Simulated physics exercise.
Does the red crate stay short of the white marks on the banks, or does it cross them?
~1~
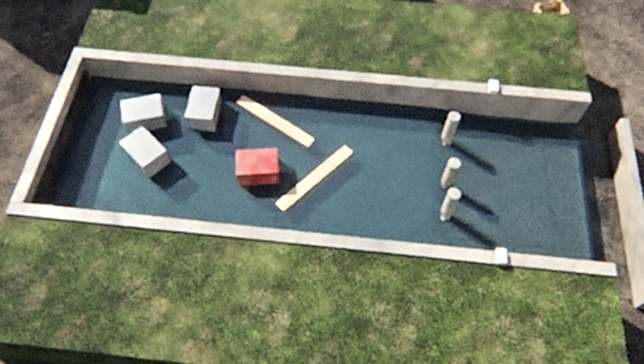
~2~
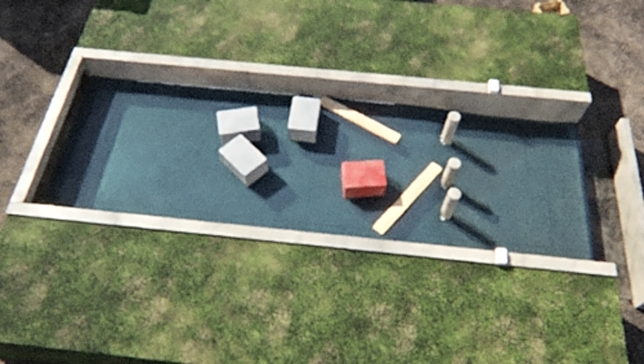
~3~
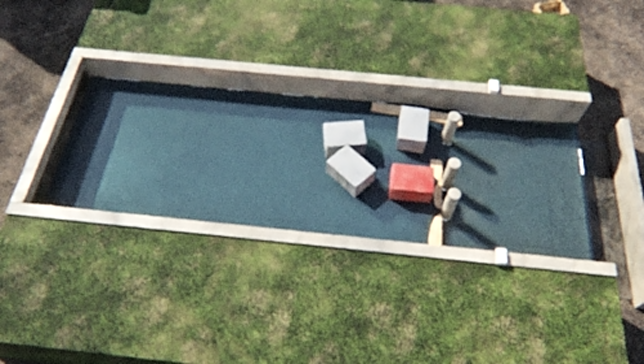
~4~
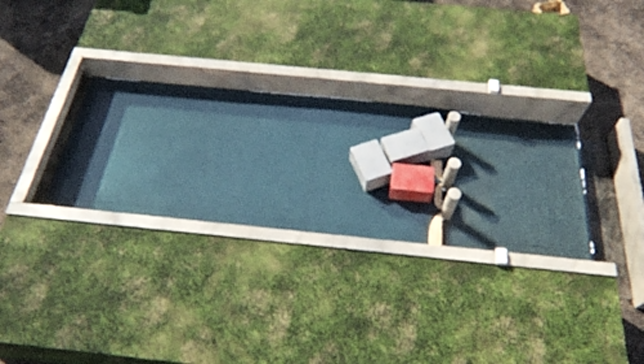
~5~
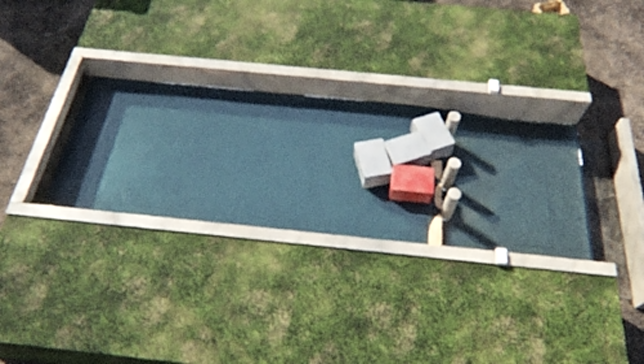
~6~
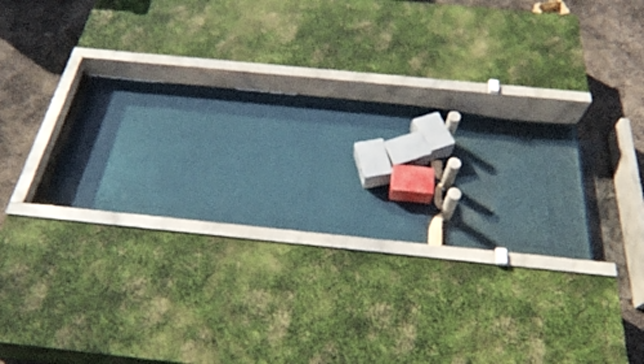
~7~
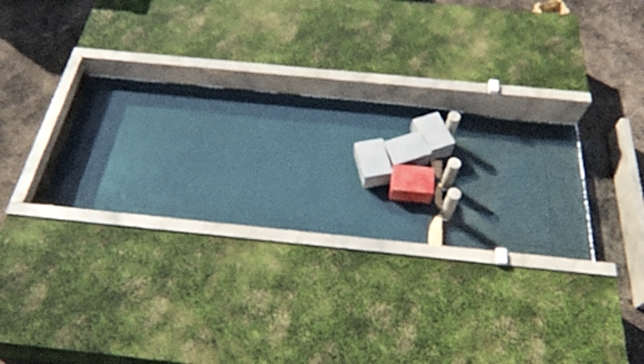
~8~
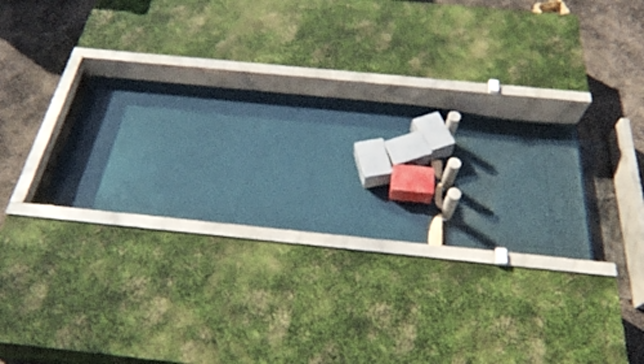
The red crate stays short of the white marks. It comes to rest against the posts with the pale crates packed beside it.
